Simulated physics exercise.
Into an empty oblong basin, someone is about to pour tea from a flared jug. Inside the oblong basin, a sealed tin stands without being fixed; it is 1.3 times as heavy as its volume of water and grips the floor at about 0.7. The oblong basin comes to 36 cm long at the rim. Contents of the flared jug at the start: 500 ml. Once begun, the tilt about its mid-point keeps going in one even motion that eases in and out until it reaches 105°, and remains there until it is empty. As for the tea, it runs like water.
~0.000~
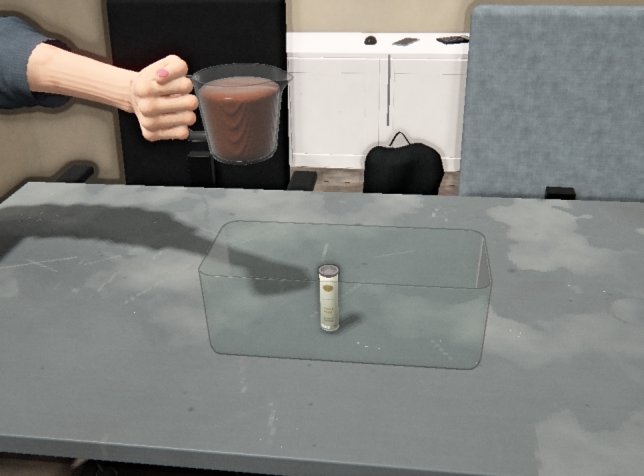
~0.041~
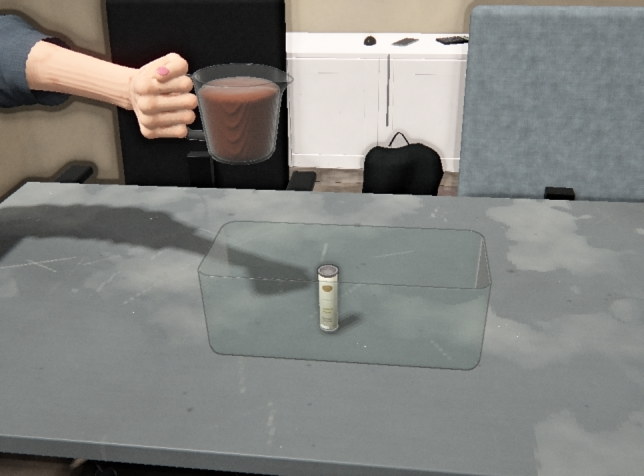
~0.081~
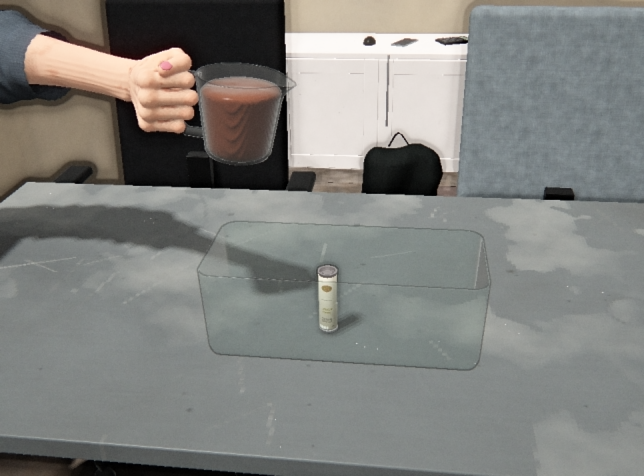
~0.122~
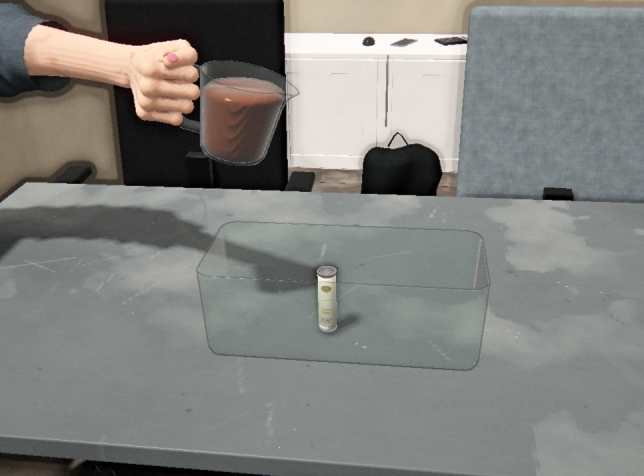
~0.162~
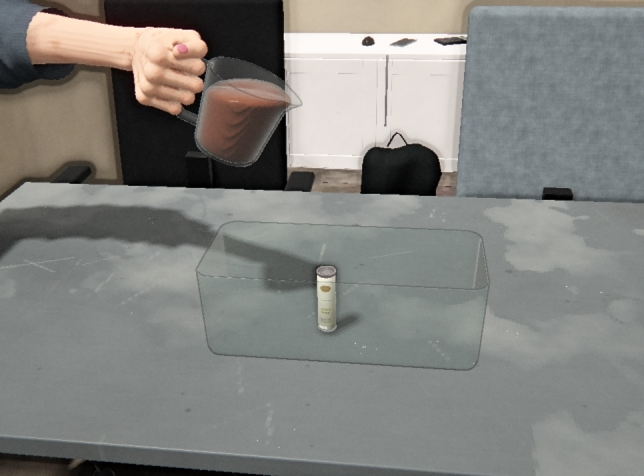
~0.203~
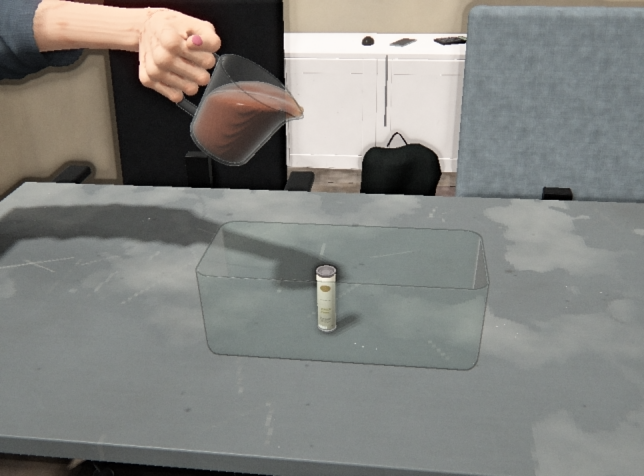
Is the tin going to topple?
It holds.
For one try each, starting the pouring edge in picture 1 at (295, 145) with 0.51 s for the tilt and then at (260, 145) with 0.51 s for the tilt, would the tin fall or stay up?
First it goes over; then it topples.
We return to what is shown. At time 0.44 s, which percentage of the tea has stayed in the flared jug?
About 40 percent.
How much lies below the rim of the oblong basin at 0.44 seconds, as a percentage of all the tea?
At that time the basin holds about 18 per cent of the liquid.
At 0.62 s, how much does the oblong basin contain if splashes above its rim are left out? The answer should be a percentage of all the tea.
I'd say roughly 78 in a hundred of it.
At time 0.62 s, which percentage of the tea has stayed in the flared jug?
6 per cent or thereabouts.
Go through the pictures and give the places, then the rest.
In the first frame, it leans 0°; its right rim is at (293, 77); the tea meets the walls at (202, 86) and (281, 86); the oblong basin's rim runs from (212, 247) to (488, 259); the tin's top is at (329, 273).
In the second frame, it leans 2°; its right rim is at (294, 79); the tea meets the walls at (201, 85) and (281, 87).
In the third frame, it leans 6°; its right rim is at (296, 84); the tea meets the walls at (203, 84) and (283, 90).
In the fourth frame, it leans 14°; its right rim is at (300, 93); the tea meets the walls at (206, 84) and (286, 93).
In the fifth frame, it leans 24°; its right rim is at (303, 104); the tea meets the walls at (208, 87) and (292, 98).
In the sixth frame, it leans 36°; its right rim is at (304, 117); the tea meets the walls at (205, 98) and (294, 105); 1 per cent is over the edge.
Then, 0.44 s in, the tilt is 101° and 39 per cent is still to pour; the tin stands where it began.
Then, 0.62 s in, the tilt is 105° and 6 per cent is still to pour; the tin stands where it began.
Then, 0.81 s in, the tilt is 105° and 0 per cent is still to pour; the tin stands where it began.
Then, 1.01 s in, the tilt is 105° and 0 per cent is still to pour; the tin stands where it began.
Finally, the tin stands where it began.
